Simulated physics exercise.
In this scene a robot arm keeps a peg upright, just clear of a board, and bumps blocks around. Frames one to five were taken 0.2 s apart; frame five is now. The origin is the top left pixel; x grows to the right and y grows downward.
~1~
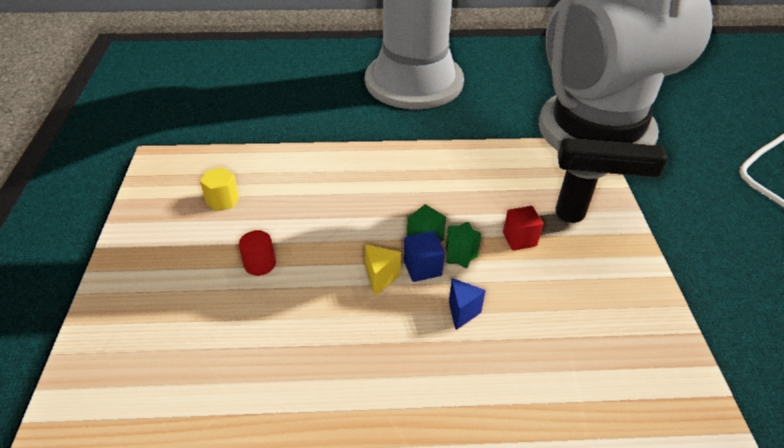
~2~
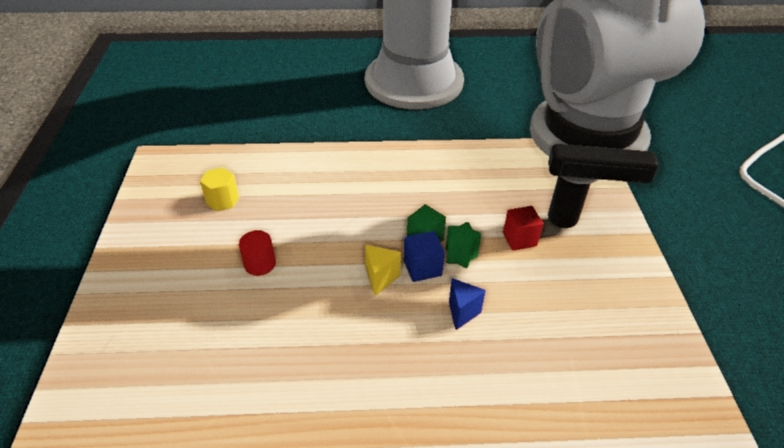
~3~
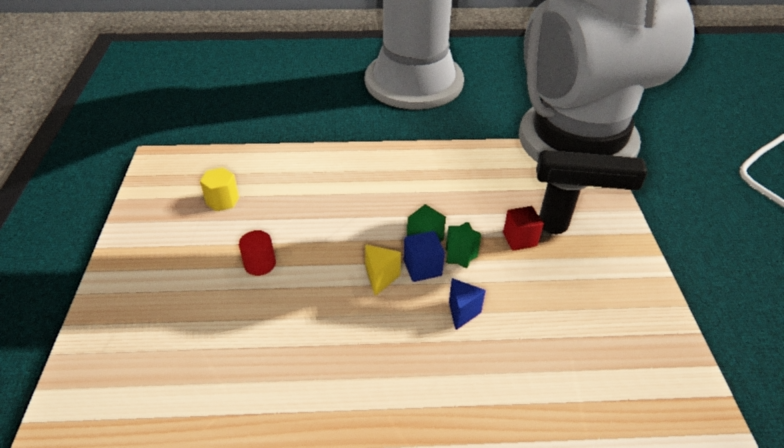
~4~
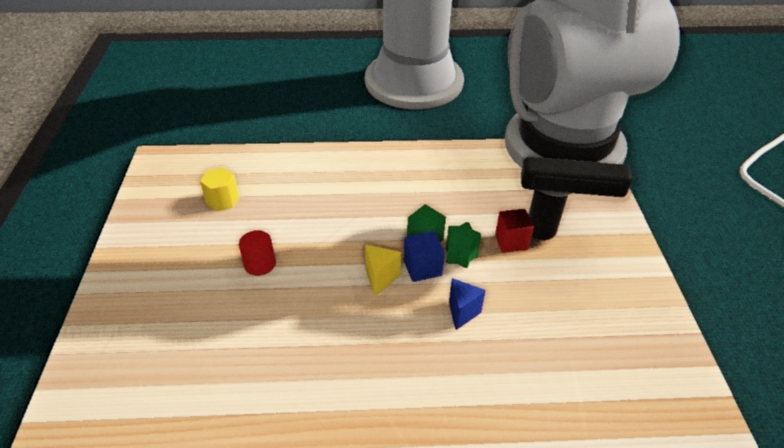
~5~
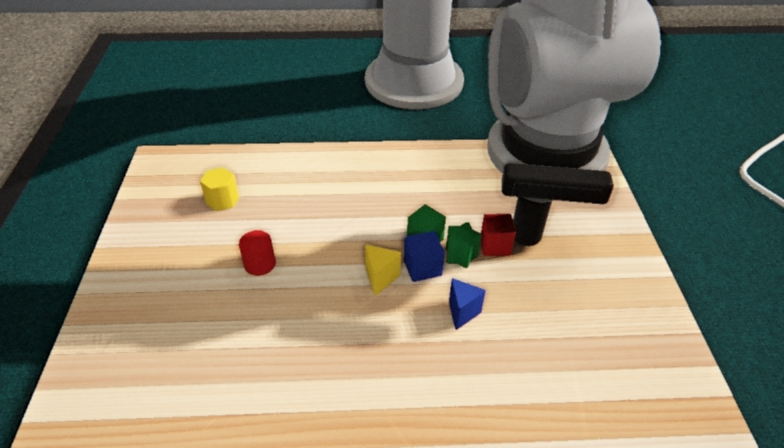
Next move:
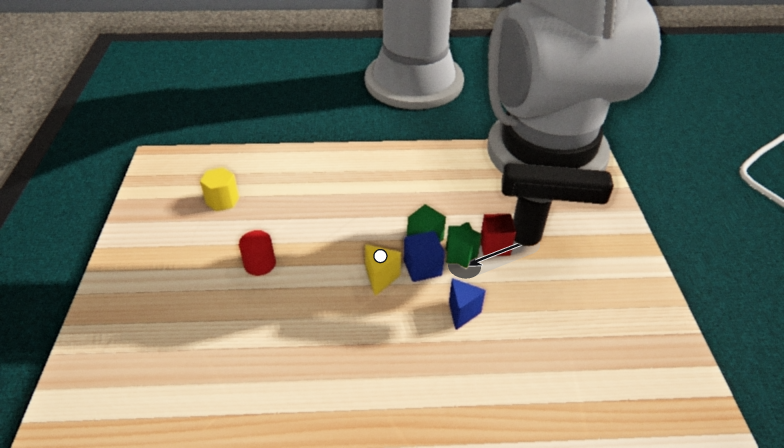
The robot arm's black peg moves left and pushes the red block toward the green star-shaped block.
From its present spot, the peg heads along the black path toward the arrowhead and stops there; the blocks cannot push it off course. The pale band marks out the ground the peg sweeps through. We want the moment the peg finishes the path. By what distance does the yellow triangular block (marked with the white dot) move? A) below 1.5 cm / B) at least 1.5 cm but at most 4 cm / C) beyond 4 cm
B: At least 1.5 cm but at most 4 cm.
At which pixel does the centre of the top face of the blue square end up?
The middle of the upper face of the blue square will lie at about (376, 255) in the picture.
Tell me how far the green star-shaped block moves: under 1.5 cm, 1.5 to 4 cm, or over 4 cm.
Long: Over 4 cm.
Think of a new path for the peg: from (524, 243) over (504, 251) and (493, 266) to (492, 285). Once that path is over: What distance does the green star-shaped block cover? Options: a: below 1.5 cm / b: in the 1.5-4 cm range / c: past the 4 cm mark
My pick is b.
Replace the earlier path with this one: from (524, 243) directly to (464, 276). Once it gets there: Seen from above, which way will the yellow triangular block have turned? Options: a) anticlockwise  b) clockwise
The one that fits is a, anticlockwise.
The drawn path runs from (524, 243) to (464, 266); the dot is on the yellow triangular block.
The first path, step by step. Halfway along, peg at (495, 248); yellow triangular block at (377, 257); blue square at (411, 247), turned 25° anticlockwise; green star-shaped block at (438, 236), turned 30° clockwise; red square at (468, 232).
At the end, peg at (465, 259); yellow triangular block at (349, 264), turned 40° clockwise; blue square at (376, 255), turned 20° anticlockwise; green star-shaped block at (406, 244), turned 35° clockwise; red square at (436, 242).
